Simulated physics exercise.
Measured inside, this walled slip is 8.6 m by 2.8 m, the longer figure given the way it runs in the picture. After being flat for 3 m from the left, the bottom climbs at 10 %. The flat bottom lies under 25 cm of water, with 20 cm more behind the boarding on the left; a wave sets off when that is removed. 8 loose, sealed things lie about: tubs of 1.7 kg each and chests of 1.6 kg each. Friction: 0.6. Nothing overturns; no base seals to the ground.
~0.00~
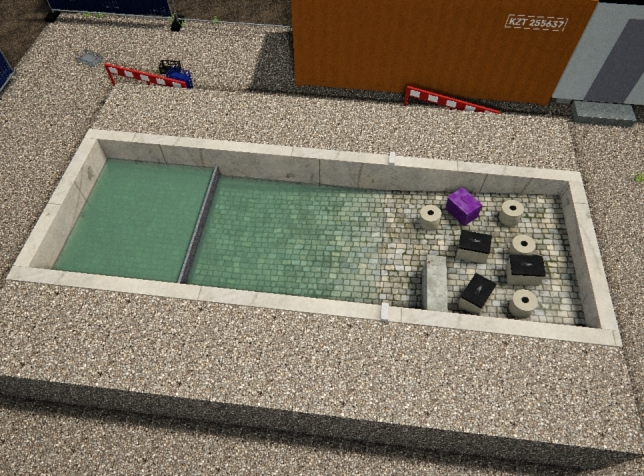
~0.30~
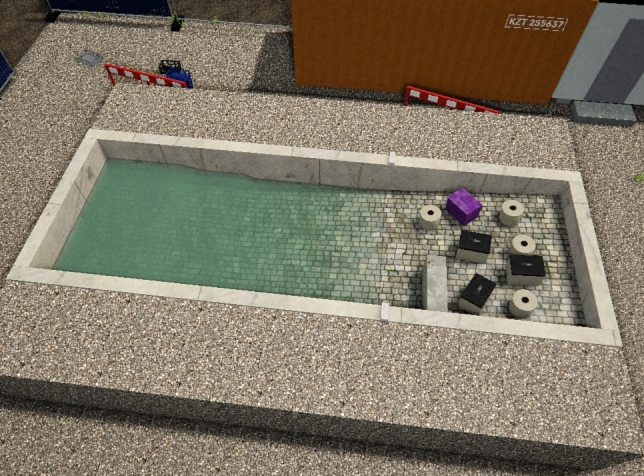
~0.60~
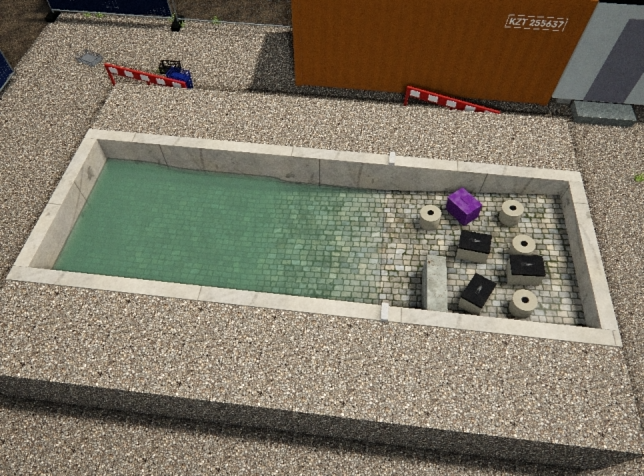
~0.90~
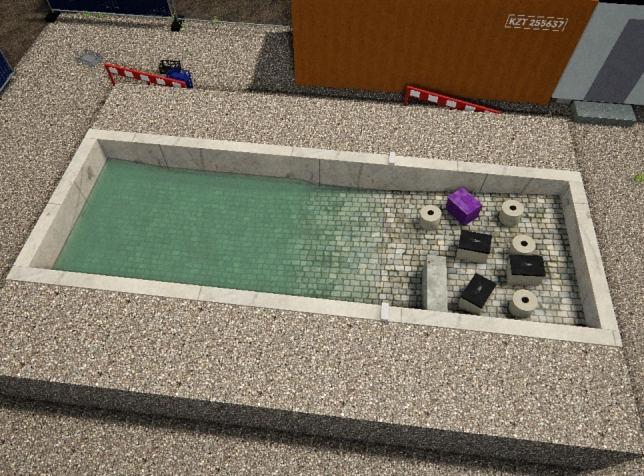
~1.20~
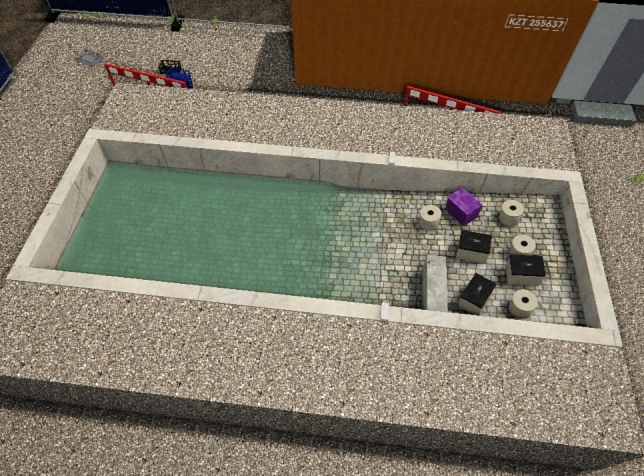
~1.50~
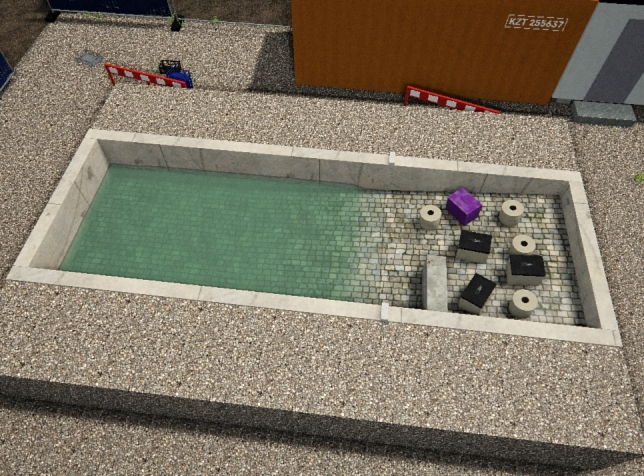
Green water rippling gently in a long stone basin after its dividing board vanishes, purple chest and other objects staying still at right.
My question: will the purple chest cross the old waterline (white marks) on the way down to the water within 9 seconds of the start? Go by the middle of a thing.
Lab note: Purple chest beyond the line.
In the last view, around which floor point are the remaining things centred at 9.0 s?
Somewhere near (389, 254).
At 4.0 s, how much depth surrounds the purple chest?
I'd say around 6 cm.
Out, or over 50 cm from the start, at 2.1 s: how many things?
At that time I count 0.
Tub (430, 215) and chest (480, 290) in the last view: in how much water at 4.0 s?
Around 6 cm and 2 cm.
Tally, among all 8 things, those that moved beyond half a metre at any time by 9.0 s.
5.
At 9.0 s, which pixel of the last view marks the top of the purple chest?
About (294, 197).
After 2.1 s the purple chest is near (467, 201), 0.0 m from its start, aground; 0 of 8 are over the mark; 0 afloat.
After 4.0 s the purple chest is near (493, 197), 0.4 m from its start, afloat; 0 of 8 are over the mark; 4 afloat.
After 6.3 s the purple chest is near (446, 199), 0.4 m from its start, afloat; 0 of 8 are over the mark; 6 afloat.
After 9.0 s the purple chest is near (294, 197), 3.0 m from its start, afloat; 4 of 8 are over the mark; 6 afloat.
